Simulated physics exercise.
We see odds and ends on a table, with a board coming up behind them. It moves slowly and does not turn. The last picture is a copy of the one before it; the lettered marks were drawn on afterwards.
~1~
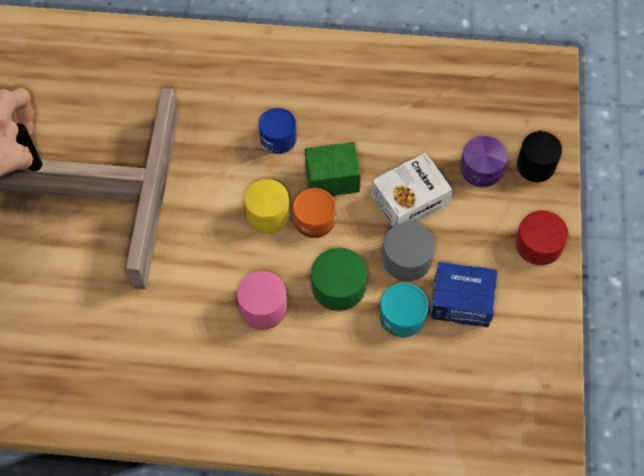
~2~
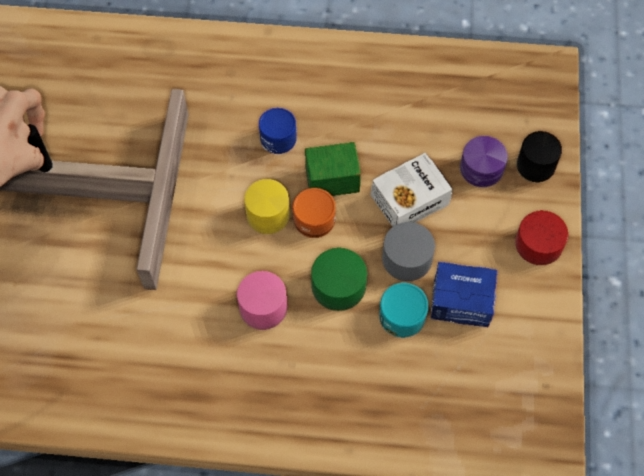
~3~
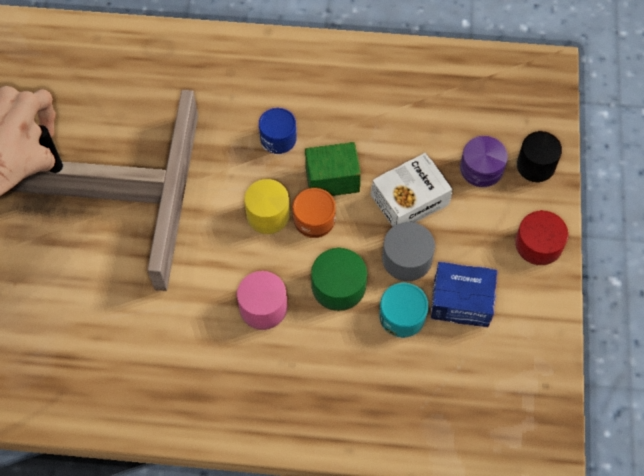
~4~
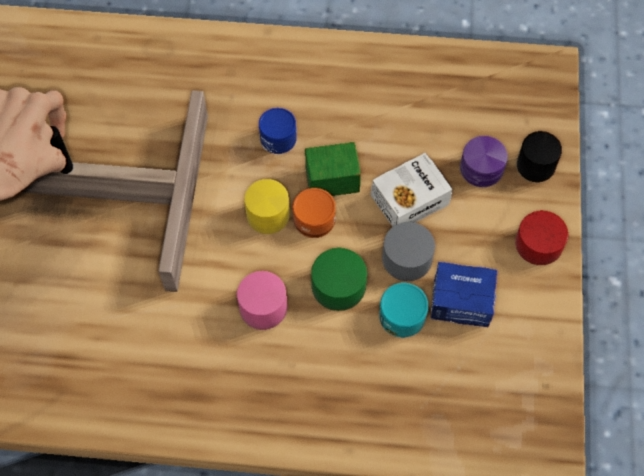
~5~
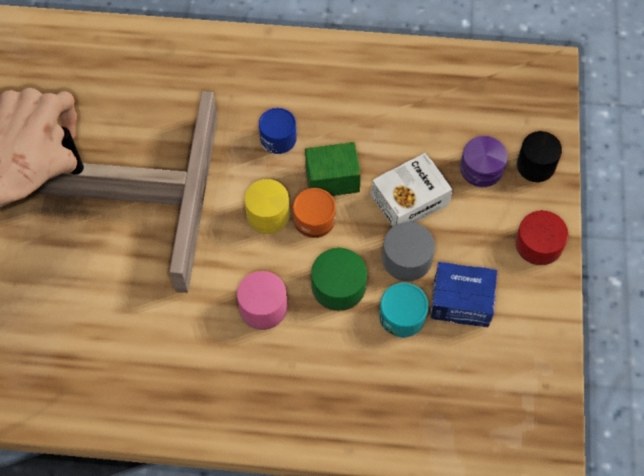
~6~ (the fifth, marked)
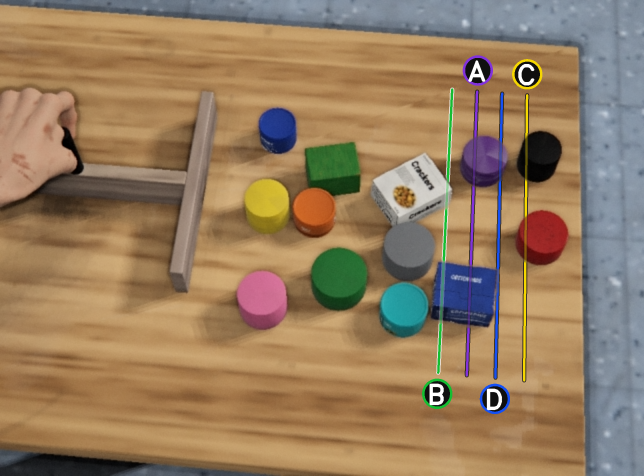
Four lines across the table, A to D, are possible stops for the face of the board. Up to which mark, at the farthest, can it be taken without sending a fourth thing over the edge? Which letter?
No fourth one falls up to D.
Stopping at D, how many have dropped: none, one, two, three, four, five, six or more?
By then, two.
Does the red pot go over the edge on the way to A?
Yes.
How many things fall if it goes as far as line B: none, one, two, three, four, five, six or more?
By then, none.
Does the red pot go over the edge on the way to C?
By then, yes.
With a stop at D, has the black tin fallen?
Yes.
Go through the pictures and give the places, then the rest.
In the first picture, blue box (464, 295); turquoise jar (404, 310); green block (333, 170).
In the second picture, board (161, 175); purple tin (483, 162).
In the third picture, board (172, 176); grey pot (408, 252).
In the fourth picture, board (182, 177); pink tin (262, 300).
In the fifth picture, board (192, 178); blue jar (278, 131); green tin (339, 279); red pot (542, 238).
On the copy, A at (472, 224); B at (446, 222); C at (526, 228); D at (499, 226).
On D. First, board (303, 187); pink tin (298, 319); blue jar (336, 136).
Then, board (413, 196); blue box (509, 321); purple tin (503, 138).
Finally, board (499, 203); black tin over the edge; red pot over the edge; two fallen.
By contrast, A is within the limit but short; B is within the limit but short; C drops five.
